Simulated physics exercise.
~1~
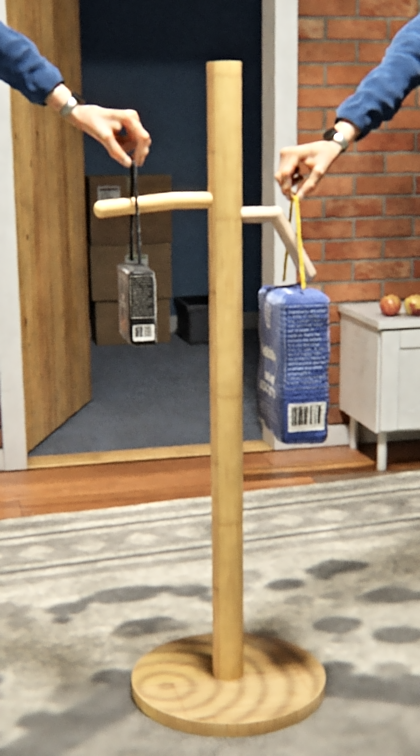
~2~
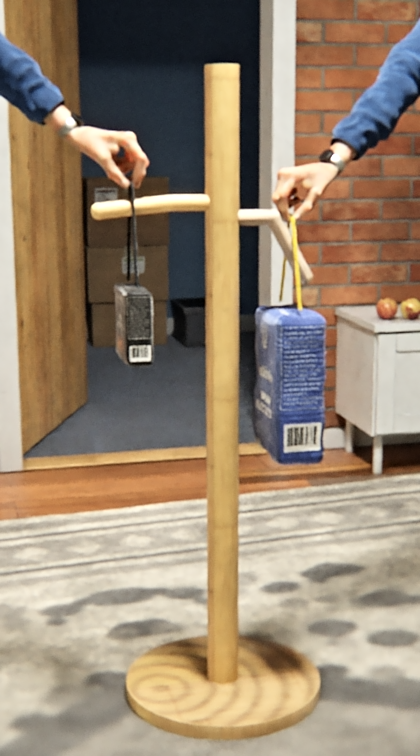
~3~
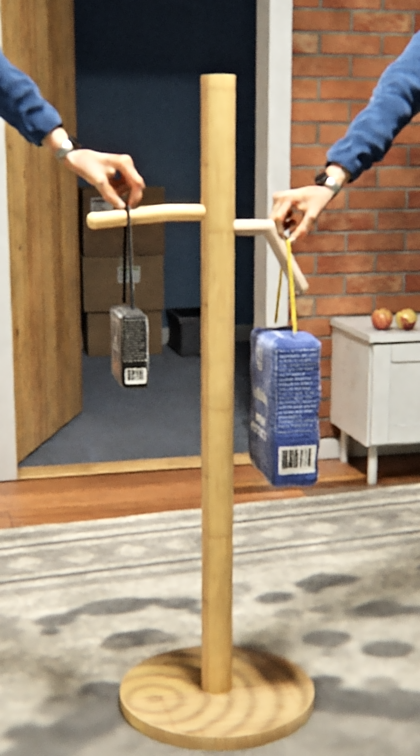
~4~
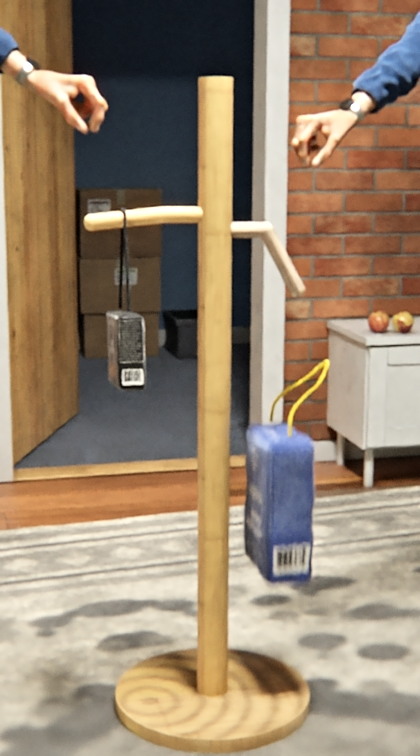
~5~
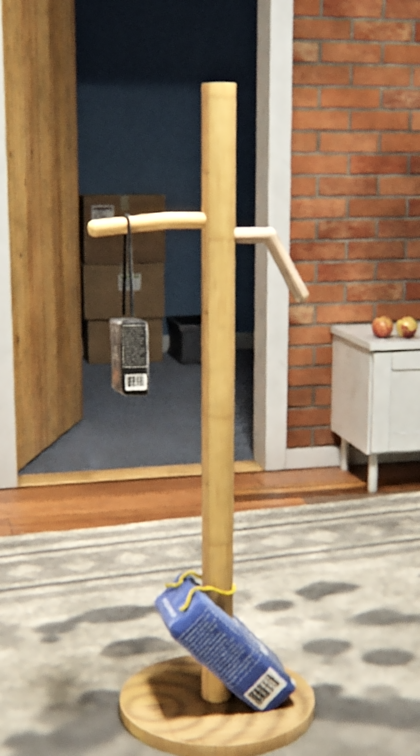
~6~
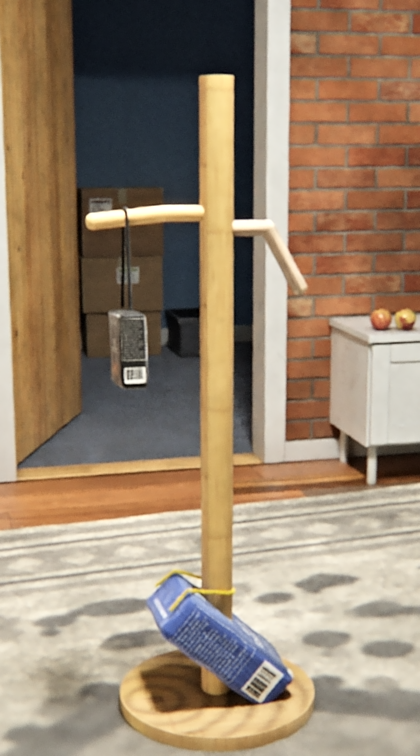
A small black pouch and a larger blue sack hang by loops from two hands in blue sleeves, on either side of a wooden coat stand. The slightly swaying view faces the stand on a grey patterned rug, with an open door and boxes behind and a brick wall and white cabinet with fruit at right. The hands lower both items together at the pegs. They let go and draw back, and the pouch stays on the left peg while the sack drops from the down-sloping right peg. The sack ends leaning against the post at its base, the pouch still hanging.
